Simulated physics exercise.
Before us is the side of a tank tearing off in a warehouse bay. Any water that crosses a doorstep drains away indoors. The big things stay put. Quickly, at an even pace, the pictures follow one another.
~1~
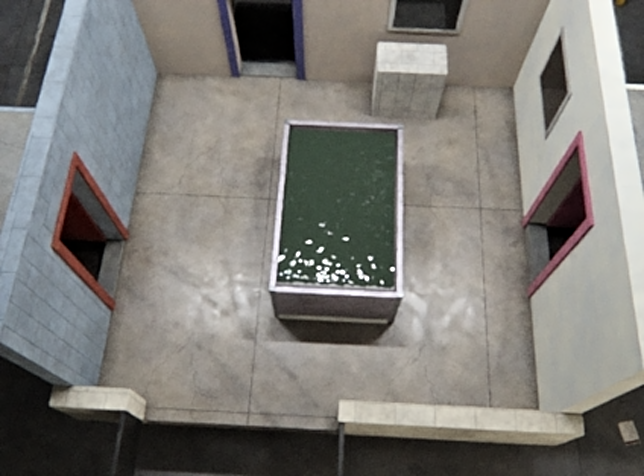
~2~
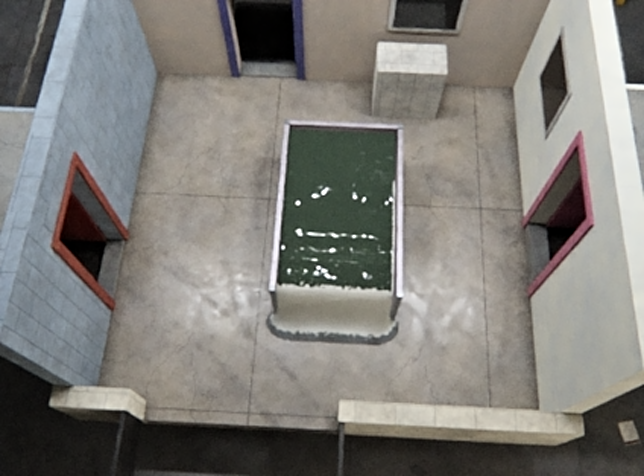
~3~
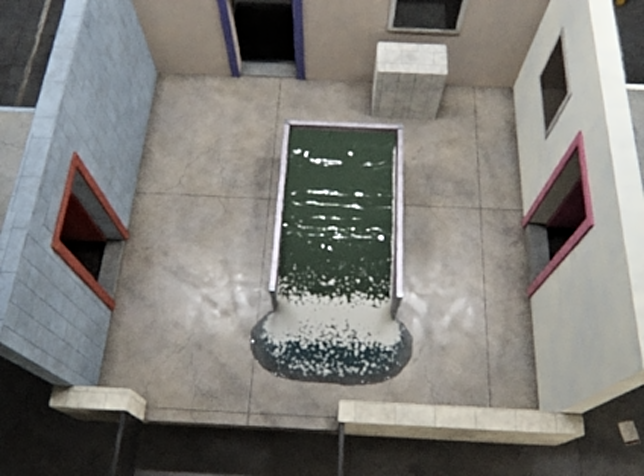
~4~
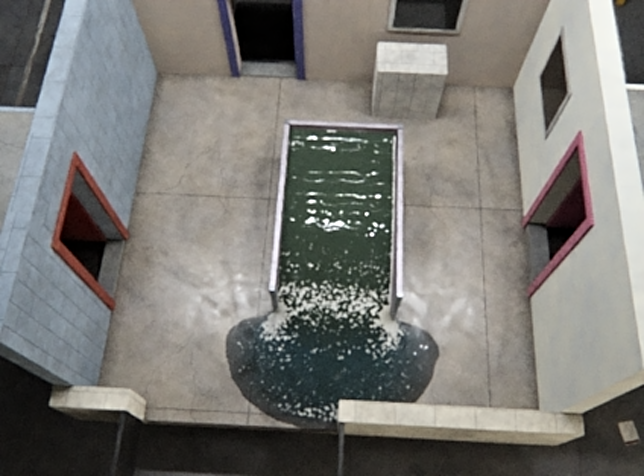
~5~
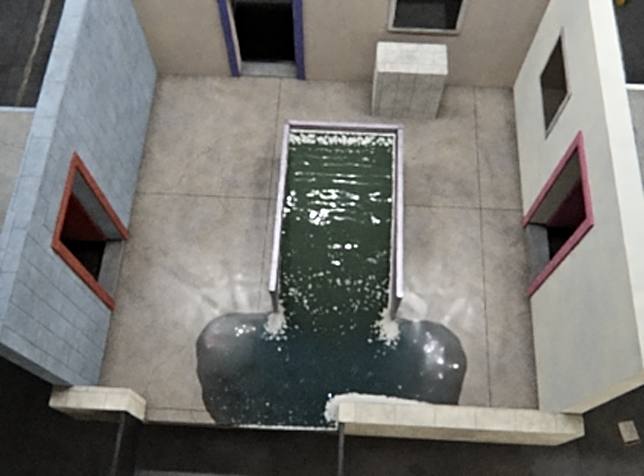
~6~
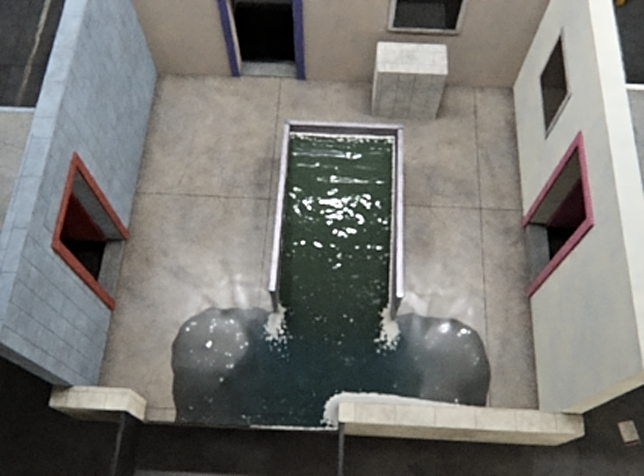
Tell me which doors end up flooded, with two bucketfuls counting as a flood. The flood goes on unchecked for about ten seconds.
In order: The blue door never exceeds two buckets, the pink door never exceeds two buckets, the red door never exceeds two buckets.
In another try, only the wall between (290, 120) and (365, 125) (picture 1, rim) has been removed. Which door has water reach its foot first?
The door marked blue, I reckon.
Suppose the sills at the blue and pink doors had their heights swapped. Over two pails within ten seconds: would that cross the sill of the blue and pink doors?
After the swap, the blue door falls short and the pink door overshoots.
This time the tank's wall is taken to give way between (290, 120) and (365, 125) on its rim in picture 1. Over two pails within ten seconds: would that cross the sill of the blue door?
Result for blue door - above threshold.
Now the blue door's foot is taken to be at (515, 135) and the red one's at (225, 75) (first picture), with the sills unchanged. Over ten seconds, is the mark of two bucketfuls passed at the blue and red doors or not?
Blue door tops the mark, red door falls short.
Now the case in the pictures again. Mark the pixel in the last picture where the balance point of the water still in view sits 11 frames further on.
I'd say around (370, 303).
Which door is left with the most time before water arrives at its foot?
The one in blue.
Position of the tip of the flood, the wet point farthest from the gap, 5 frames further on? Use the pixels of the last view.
I reckon the front has reached (96, 397) by then.
A moment on, water covers 20 % of the floor; the blue door not reached, the pink door not reached, the red door not reached.
Next, water covers 30 % of the floor; the blue door not reached, the pink door wet at the sill, nothing in, the red door not reached.
Then, water covers 50 % of the floor; the blue door not reached, the pink door wet at the sill, nothing in, the red door wet at the sill, nothing in.
Later, water covers 70 % of the floor; the blue door wet at the sill, nothing in, the pink door wet at the sill, nothing in, the red door wet at the sill, nothing in.
In the end, water covers 90 % of the floor; the blue door wet at the sill, nothing in, the pink door wet at the sill, nothing in, the red door wet at the sill, nothing in.
